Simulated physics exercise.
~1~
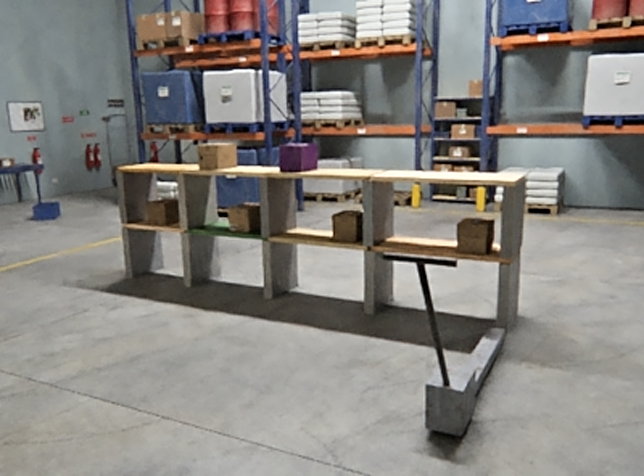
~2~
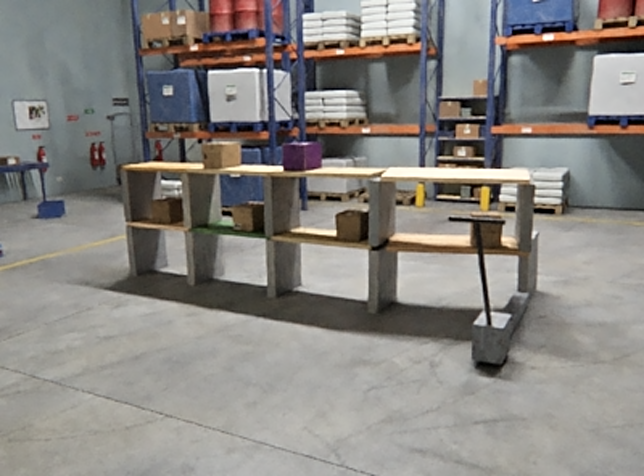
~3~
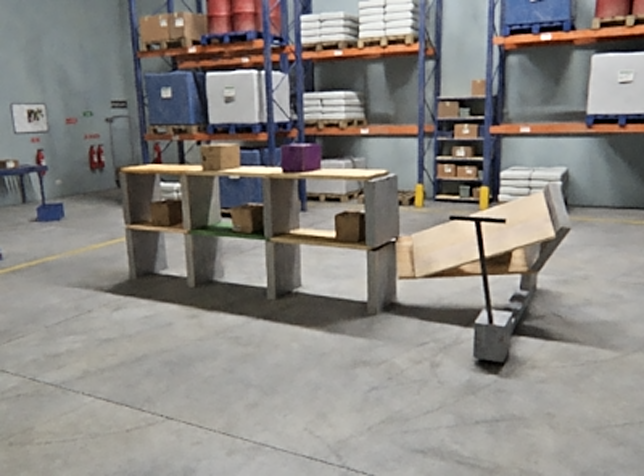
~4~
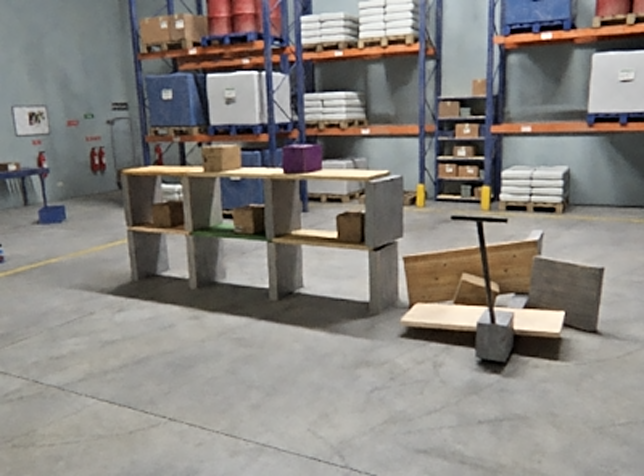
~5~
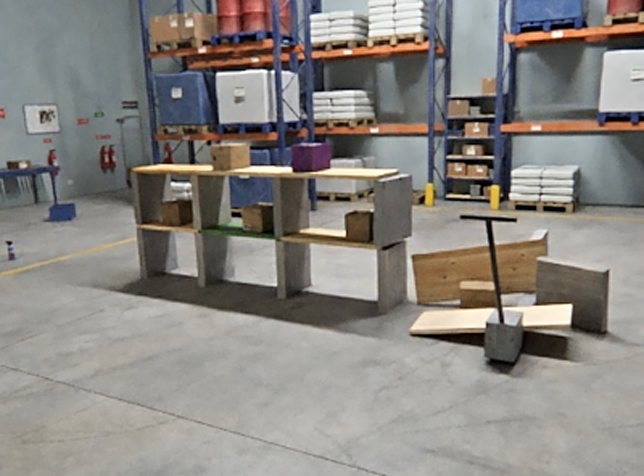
A long two-tier rack of grey blocks and boards stood in a warehouse holding small boxes until a narrow jack pushed into its right end, and that section tilted and collapsed into a heap, while the rest stayed standing with its purple box and green board.
